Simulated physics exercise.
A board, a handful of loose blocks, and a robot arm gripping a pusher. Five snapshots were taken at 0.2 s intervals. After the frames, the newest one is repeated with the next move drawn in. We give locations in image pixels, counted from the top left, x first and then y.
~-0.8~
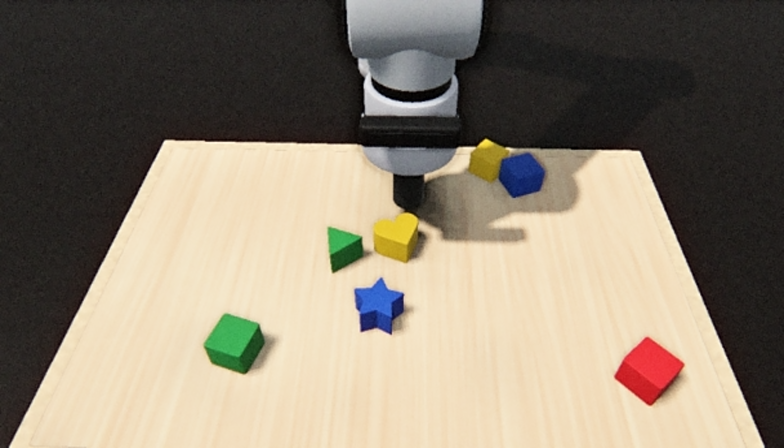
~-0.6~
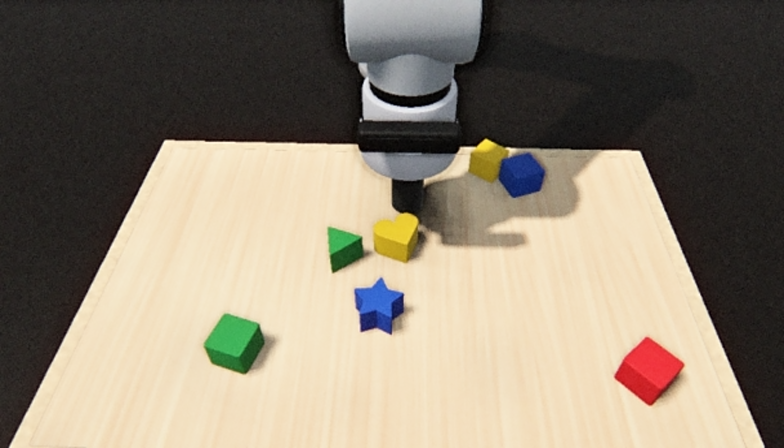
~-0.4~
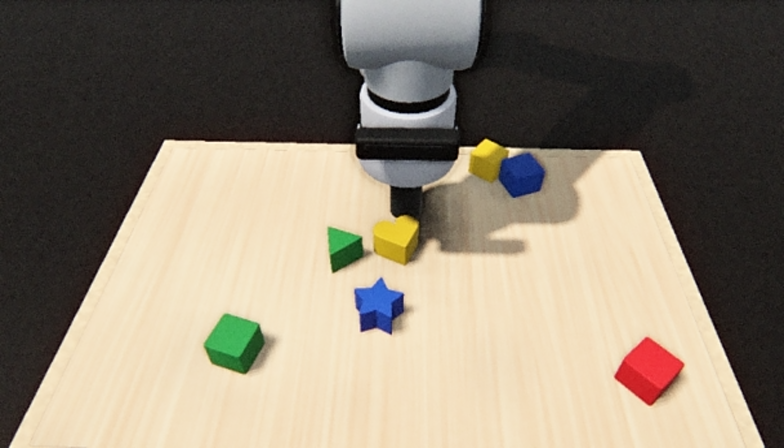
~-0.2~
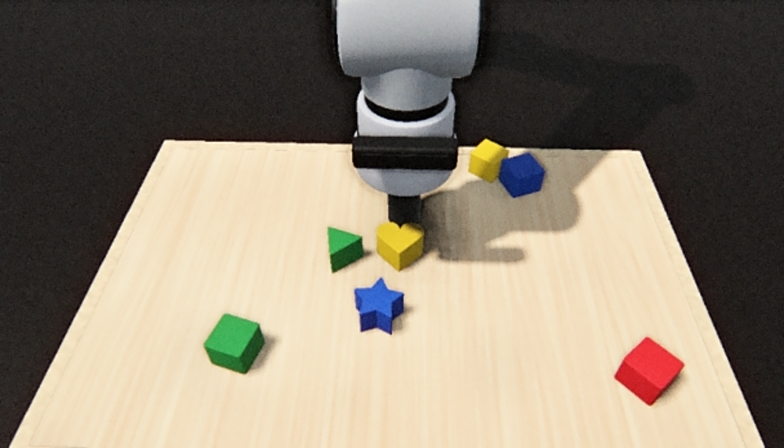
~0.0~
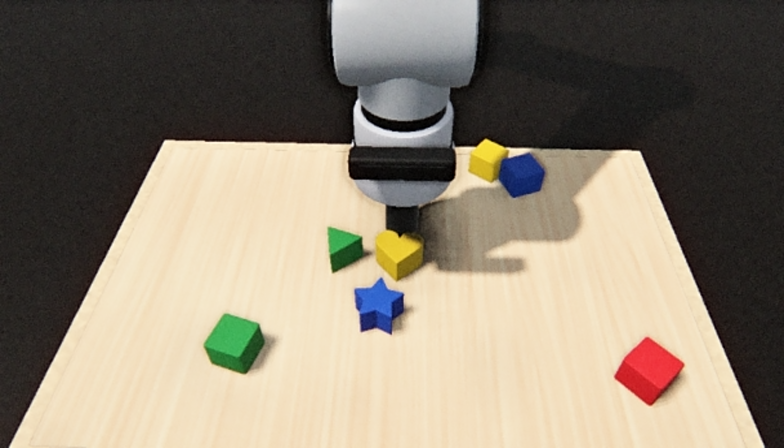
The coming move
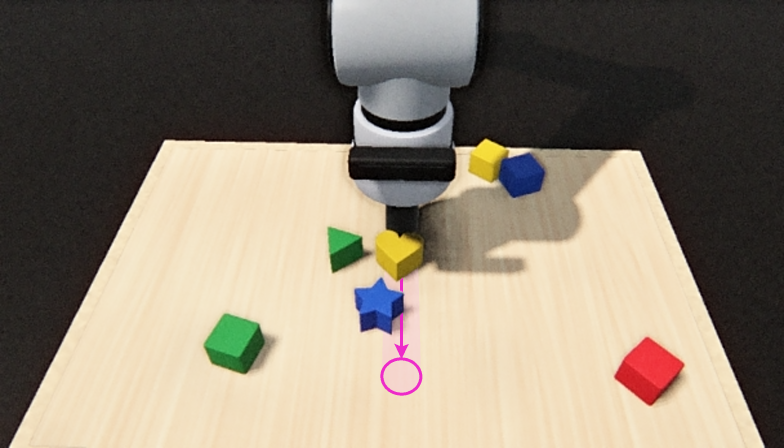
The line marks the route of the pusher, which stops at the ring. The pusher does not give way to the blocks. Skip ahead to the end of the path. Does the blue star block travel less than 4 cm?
That would be a no.
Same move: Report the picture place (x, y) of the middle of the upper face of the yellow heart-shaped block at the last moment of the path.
The centre of its top will be at (395, 393).
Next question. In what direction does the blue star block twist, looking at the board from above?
Clockwise, looking down.
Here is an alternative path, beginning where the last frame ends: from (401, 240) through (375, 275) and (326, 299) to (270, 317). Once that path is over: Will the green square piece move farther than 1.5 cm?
I'd say no.
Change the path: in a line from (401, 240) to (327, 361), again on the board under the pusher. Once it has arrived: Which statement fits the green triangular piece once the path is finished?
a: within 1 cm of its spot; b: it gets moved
The correct letter is a.
Drawn move, from (401, 240) to (401, 376).
On the path given first. One third of the way, pusher at (402, 267); blue star block at (372, 313); yellow heart-shaped block at (398, 287).
Two thirds of the way, pusher at (402, 312); blue star block at (355, 345), turned 25° clockwise; yellow heart-shaped block at (397, 336).
At the end, pusher at (402, 364); green triangular piece still; blue star block at (349, 356), turned 65° clockwise; yellow heart-shaped block at (395, 393).
